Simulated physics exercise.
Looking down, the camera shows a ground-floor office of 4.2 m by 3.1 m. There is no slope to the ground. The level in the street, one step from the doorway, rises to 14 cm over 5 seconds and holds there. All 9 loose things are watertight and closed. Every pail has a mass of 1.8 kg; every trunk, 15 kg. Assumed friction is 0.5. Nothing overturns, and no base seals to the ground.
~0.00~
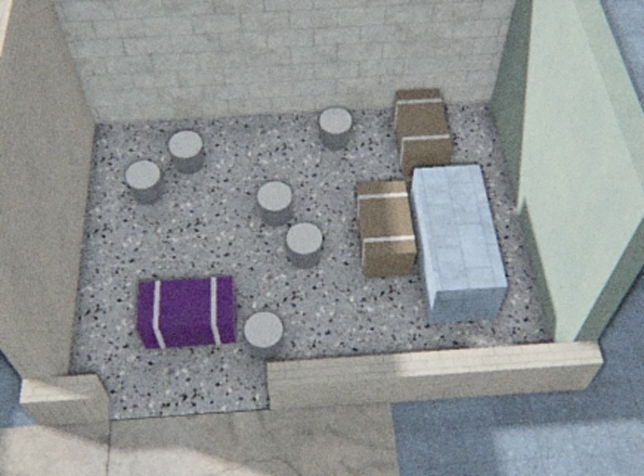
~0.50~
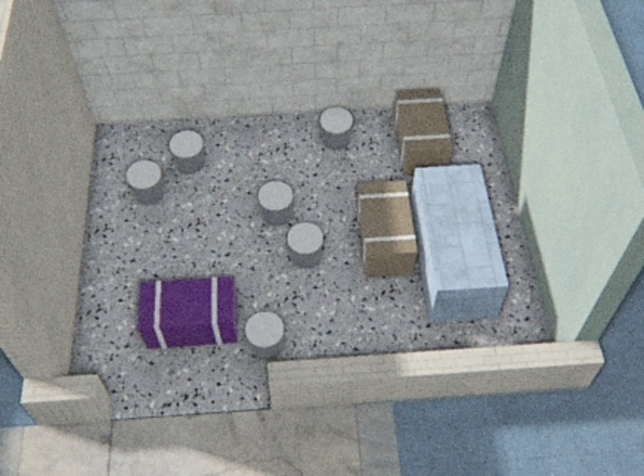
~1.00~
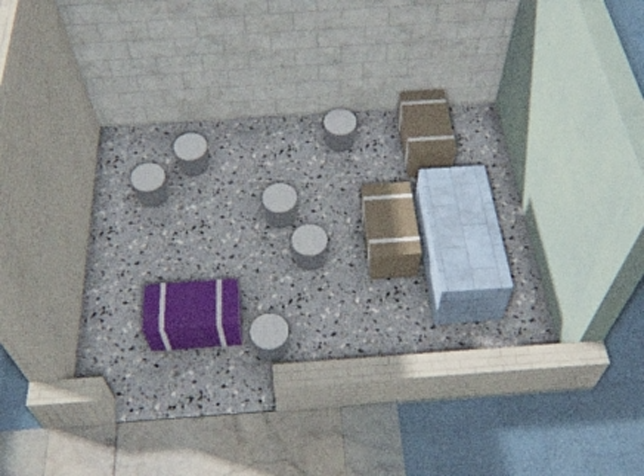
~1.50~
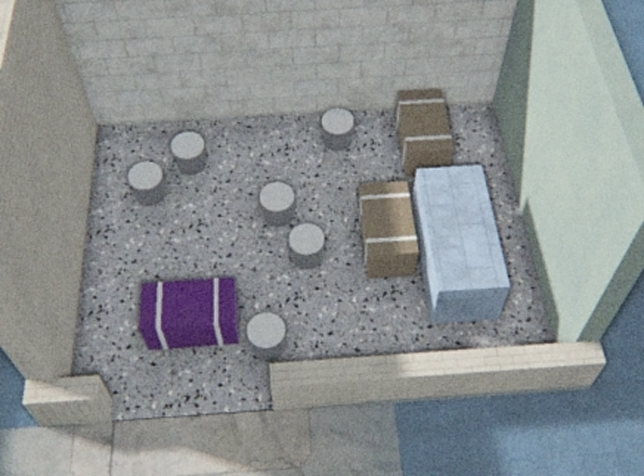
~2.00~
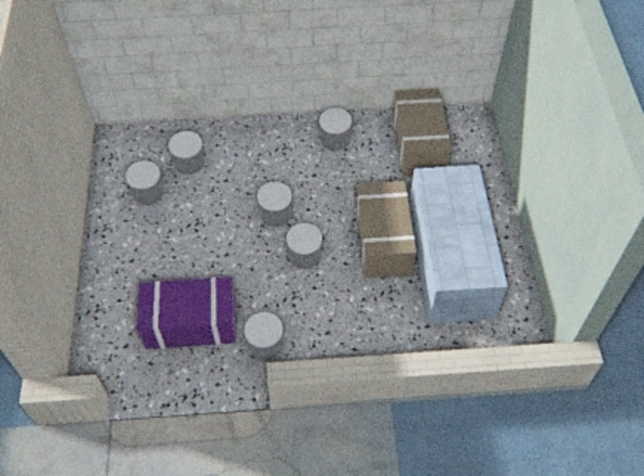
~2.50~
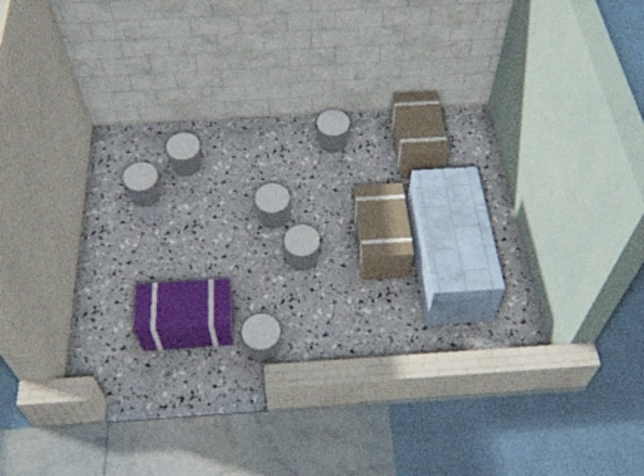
We see a small walled room from above, with a purple trunk, brown trunks, grey cylinders and a pale blue block on a speckled floor. Nothing inside moves; only the view shifts slightly and shadows change outside the doorway.
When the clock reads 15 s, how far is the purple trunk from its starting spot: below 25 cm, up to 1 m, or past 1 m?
Past 1 m.
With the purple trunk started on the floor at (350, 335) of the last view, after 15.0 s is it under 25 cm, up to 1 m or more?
By then it edges a bit.
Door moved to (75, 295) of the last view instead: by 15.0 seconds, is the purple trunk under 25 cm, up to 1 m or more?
That would leave the purple trunk a long way off.
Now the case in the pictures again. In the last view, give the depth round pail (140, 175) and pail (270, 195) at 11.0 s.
Depth approx. 8 cm / 7 cm.
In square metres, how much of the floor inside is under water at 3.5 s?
Around 0.5 m2 of it.
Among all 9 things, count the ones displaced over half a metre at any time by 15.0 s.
The total is 9.
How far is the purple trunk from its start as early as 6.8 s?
Around 140 cm from the start by that time.
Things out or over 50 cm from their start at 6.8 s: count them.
By my reckoning, 4.
After 3.5 s the purple trunk is near (182, 304), 0.0 m from its start, aground; 0 afloat.
After 6.8 s the purple trunk is near (186, 173), 1.4 m from its start, aground; 1 afloat.
After 11.0 s the purple trunk is near (257, 134), 1.9 m from its start, afloat; 7 afloat.
After 15.0 s the purple trunk is near (364, 135), 2.4 m from its start, afloat; 9 afloat.
